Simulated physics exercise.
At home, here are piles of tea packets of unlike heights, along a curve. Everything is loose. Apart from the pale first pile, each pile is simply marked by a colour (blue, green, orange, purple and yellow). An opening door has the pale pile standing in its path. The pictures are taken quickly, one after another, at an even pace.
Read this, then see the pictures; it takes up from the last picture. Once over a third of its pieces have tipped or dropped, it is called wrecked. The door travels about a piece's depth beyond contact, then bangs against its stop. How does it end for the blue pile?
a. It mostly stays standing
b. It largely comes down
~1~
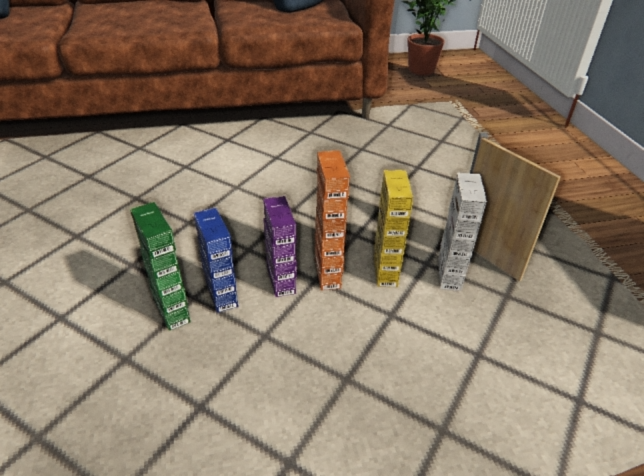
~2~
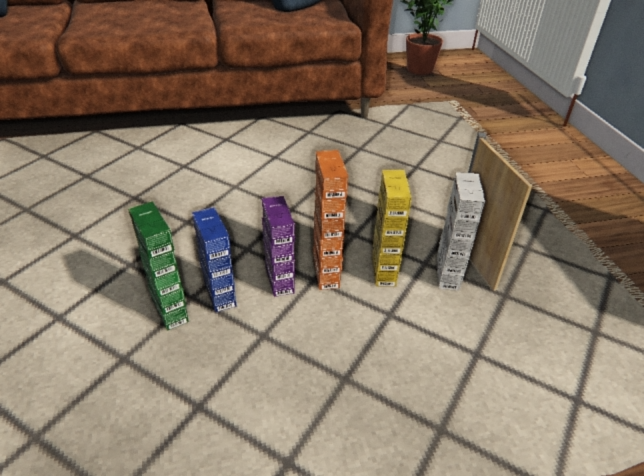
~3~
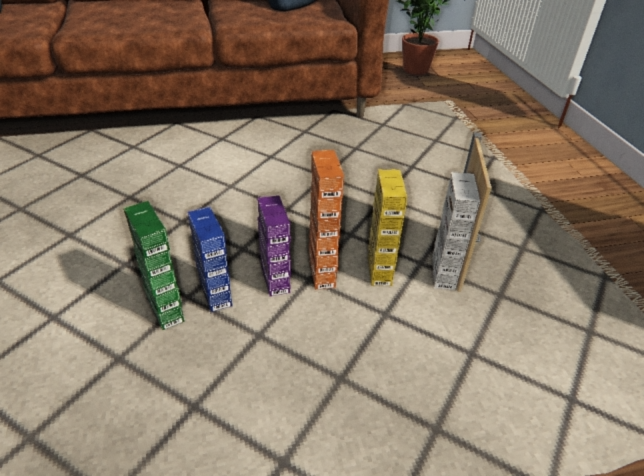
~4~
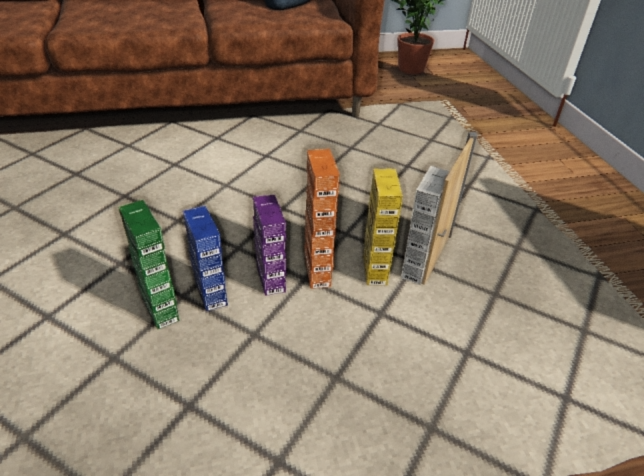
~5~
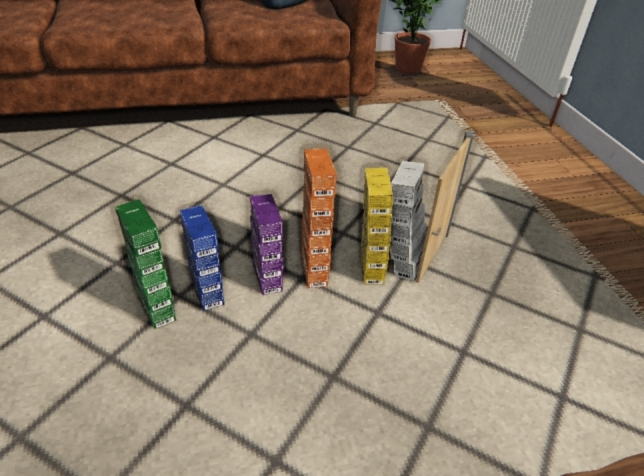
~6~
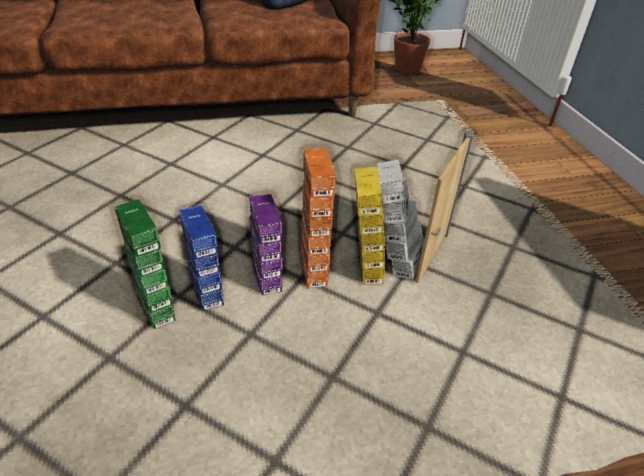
Option b: It largely comes down.
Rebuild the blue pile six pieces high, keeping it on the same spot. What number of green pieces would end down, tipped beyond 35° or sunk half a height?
Pieces down at the end for green: 5.
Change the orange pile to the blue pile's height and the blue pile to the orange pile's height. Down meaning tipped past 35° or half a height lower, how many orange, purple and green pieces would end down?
The result reads orange 4, then purple 4, then green 5.
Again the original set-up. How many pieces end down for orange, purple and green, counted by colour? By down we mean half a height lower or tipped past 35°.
Orange: 6, purple: 4, green: 5.
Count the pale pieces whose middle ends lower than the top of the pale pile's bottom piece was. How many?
Altogether it is 3.
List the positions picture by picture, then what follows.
In the first picture (pixels give the middle of a visible side; the camera pans a little), door edge (551, 201) swinging in; top blue packet (211, 224); top yellow packet (398, 183); none of the others has stirred.
The second picture shows door edge (522, 210) swinging in; top blue packet (210, 224).
The third picture shows door edge (482, 211) past square; top blue packet (205, 223).
The fourth picture shows door edge (441, 204) past square; top blue packet (201, 222).
The fifth picture shows door edge (435, 203) past square, top of the pale pile leaning a little; top blue packet (197, 221); top yellow packet (378, 181) tilted barely; movement in 2 of them.
The sixth picture shows door edge (434, 203) past square, top of the pale pile leaning clearly; top blue packet (197, 222); top yellow packet (368, 181) tilted a little; movement in 5 of them.
Shortly afterwards, 5 of the pale pile down; none of the 4 blue packets down (5 of 24 in all colours); top blue packet unmoved; top yellow packet tilted clearly, half its height lower.
Next, 5 of the pale pile down; 2 of the 4 blue packets down (19 of 24 in all colours); top blue packet tilted well over, about its own height lower; top green packet tilted steeply, about its own height lower.
In the end, 5 of the pale pile down; 4 of the 4 blue packets down (24 of 24 in all colours); top blue packet on its side; top orange packet upside down. From the last view, middles, top blue packet near (45, 321), top orange packet near (34, 283).
